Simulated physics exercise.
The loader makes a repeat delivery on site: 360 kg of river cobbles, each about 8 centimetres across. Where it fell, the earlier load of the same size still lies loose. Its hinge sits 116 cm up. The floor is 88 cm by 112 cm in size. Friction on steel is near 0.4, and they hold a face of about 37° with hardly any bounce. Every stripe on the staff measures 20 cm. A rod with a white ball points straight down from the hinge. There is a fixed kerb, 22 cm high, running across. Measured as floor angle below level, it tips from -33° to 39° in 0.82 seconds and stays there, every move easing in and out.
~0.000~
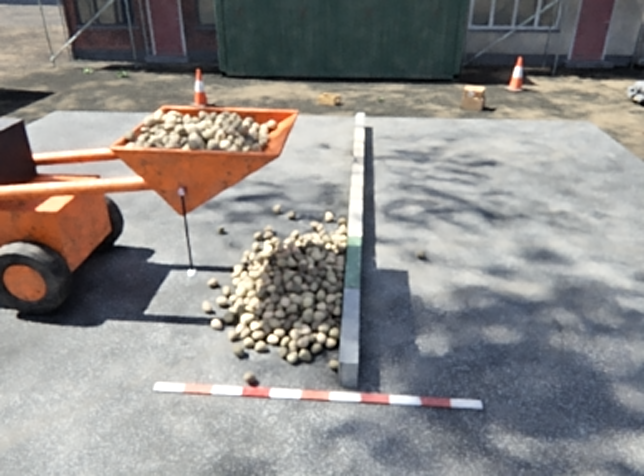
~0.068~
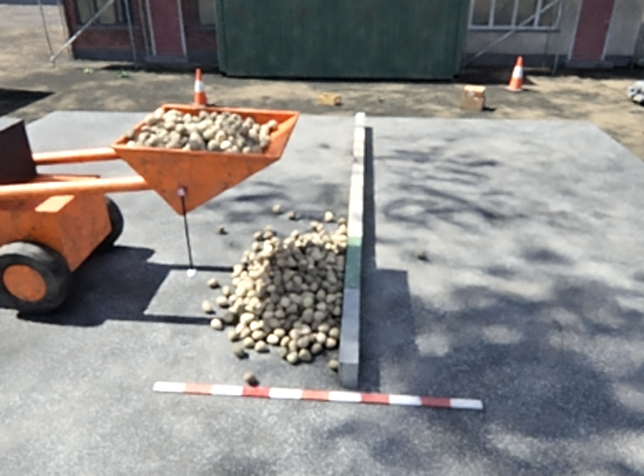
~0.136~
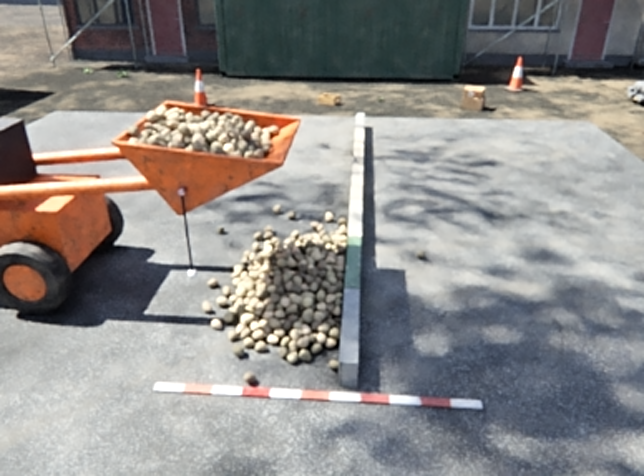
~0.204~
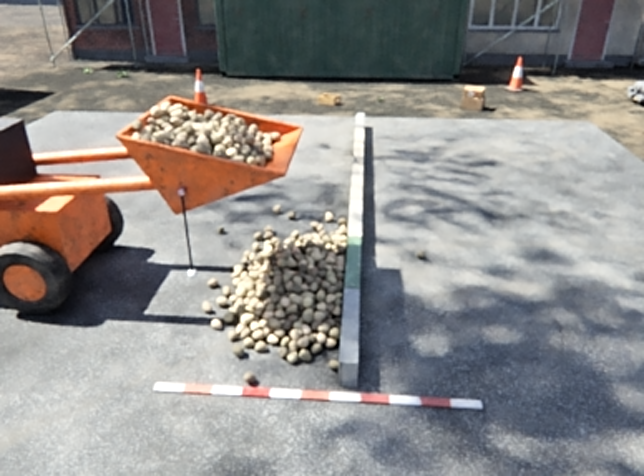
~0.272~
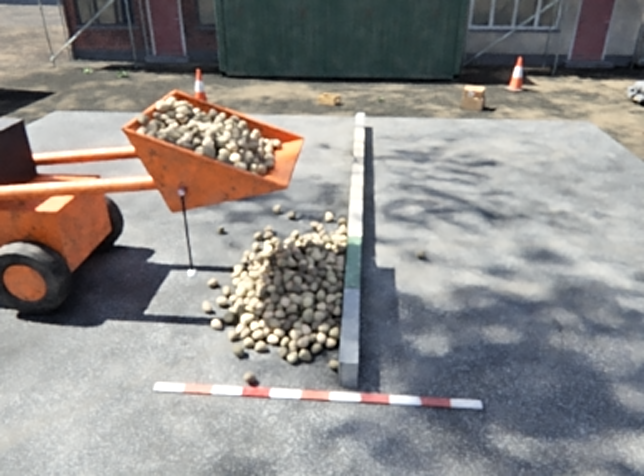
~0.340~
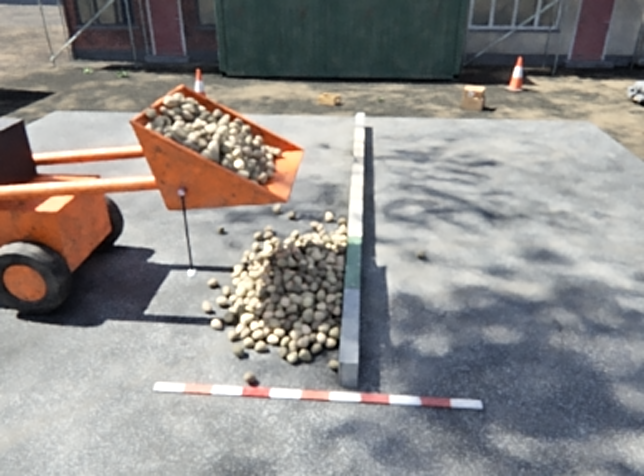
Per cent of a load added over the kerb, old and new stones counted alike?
Some 9 %.
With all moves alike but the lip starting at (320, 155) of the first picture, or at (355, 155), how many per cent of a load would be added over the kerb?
I'd expect near 40 per cent first and near 80 per cent next.
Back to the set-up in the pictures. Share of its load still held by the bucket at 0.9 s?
75 %.
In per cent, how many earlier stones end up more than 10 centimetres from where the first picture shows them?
Close to 10 per cent.
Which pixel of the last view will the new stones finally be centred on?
Centre: Approx. (310, 268).
After 0.6 s the floor is at 28°; in per cent of one load, 100 in the bucket, 100 on this side of the kerb; the foremost stones are at (352, 274).
After 0.9 s the floor is at 39°; in per cent of one load, 75 in the bucket, 125 on this side of the kerb; the foremost stones are at (352, 274).
After 1.3 s the floor is at 39°; in per cent of one load, 16 in the bucket, 182 on this side of the kerb, 2 over the kerb; the foremost stones are at (381, 267).
After 3.8 s the floor is at 39°; in per cent of one load, 0 in the bucket, 190 on this side of the kerb, 10 over the kerb; the foremost stones are at (481, 288). Net gain over the kerb, 9.
